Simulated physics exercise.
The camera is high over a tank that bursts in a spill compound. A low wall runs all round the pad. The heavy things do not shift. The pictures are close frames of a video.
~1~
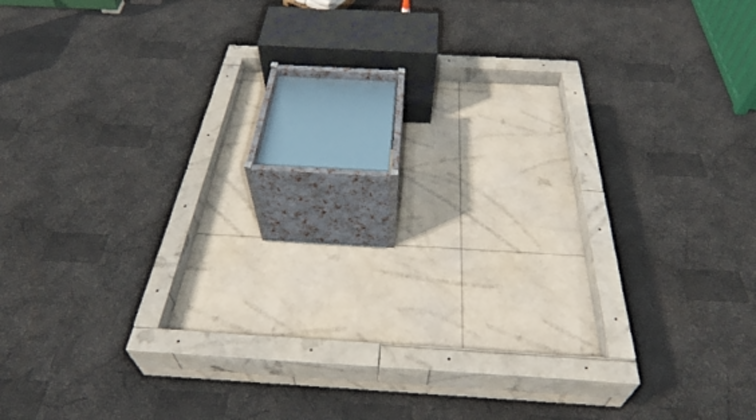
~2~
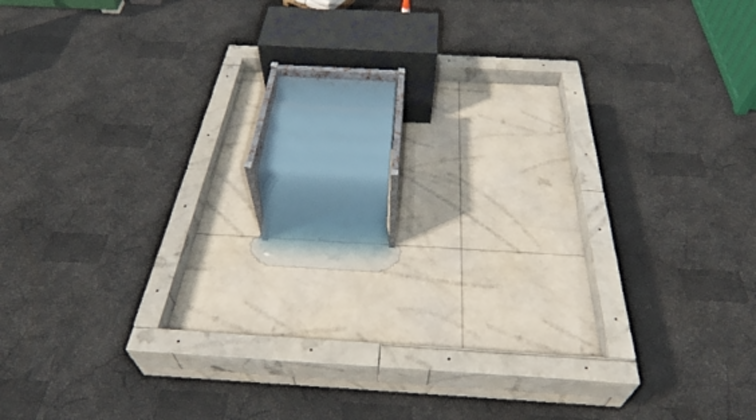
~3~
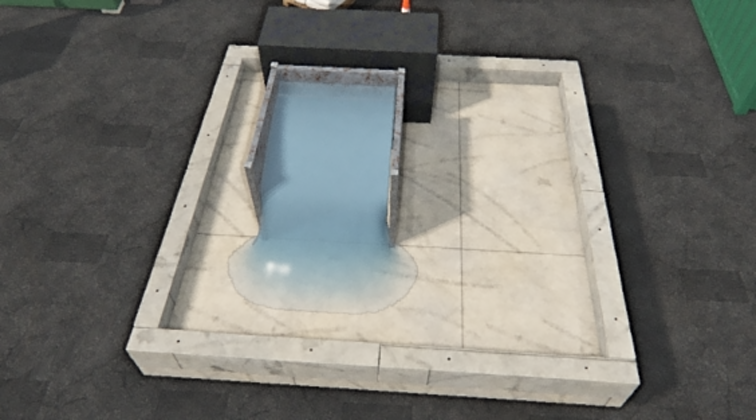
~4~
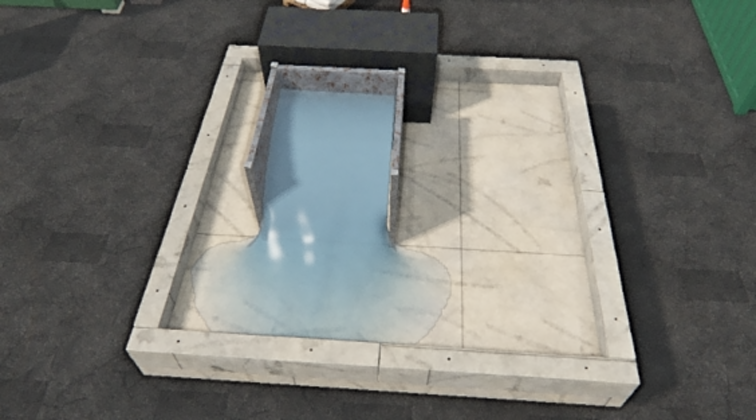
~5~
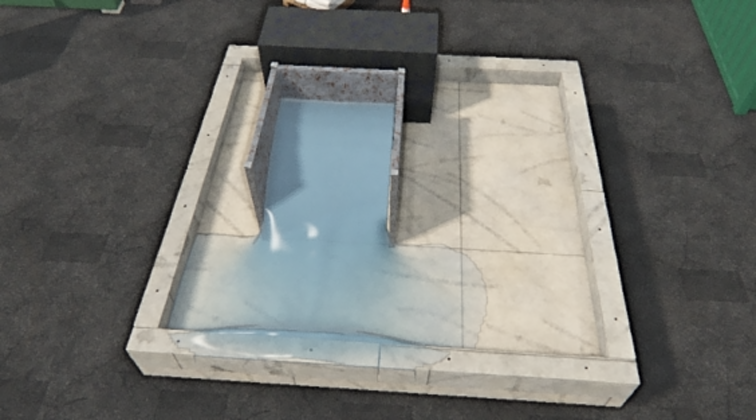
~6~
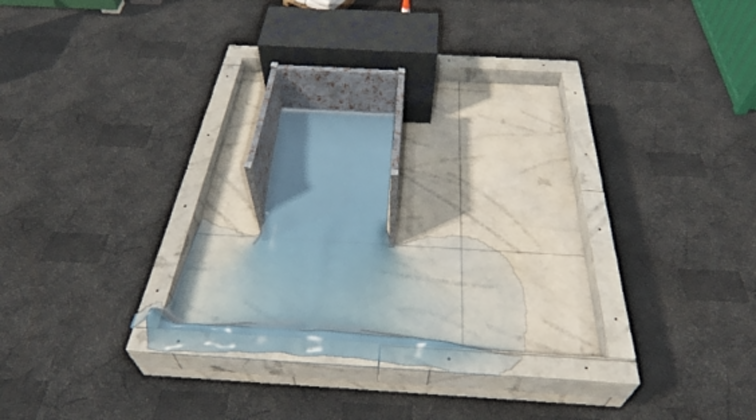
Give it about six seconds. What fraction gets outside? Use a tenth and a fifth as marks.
The share lost is more than a fifth.
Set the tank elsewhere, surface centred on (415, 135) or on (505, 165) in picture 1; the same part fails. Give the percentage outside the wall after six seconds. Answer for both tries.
Roughly 38 per cent, then 44 per cent.
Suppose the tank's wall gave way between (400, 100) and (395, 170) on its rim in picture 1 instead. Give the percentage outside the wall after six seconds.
Roughly 22 per cent.
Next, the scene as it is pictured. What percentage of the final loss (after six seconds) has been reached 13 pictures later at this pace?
I make it 95 per cent.
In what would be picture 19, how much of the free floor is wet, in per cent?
Roughly 75 per cent.
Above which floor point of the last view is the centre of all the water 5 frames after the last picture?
Near (345, 266).
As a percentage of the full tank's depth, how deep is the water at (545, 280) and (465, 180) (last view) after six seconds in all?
About 8 and 8 per cent.
A moment on, water covers 35 % of the floor; the low wall has let 13 % over.
Next, water covers 40 % of the floor; the low wall has let 23 % over.
Then, water covers 65 % of the floor; the low wall has let 37 % over.
Later, water covers 80 % of the floor; the low wall has let 38 % over.
In the end, water covers 80 % of the floor; the low wall has let 38 % over.
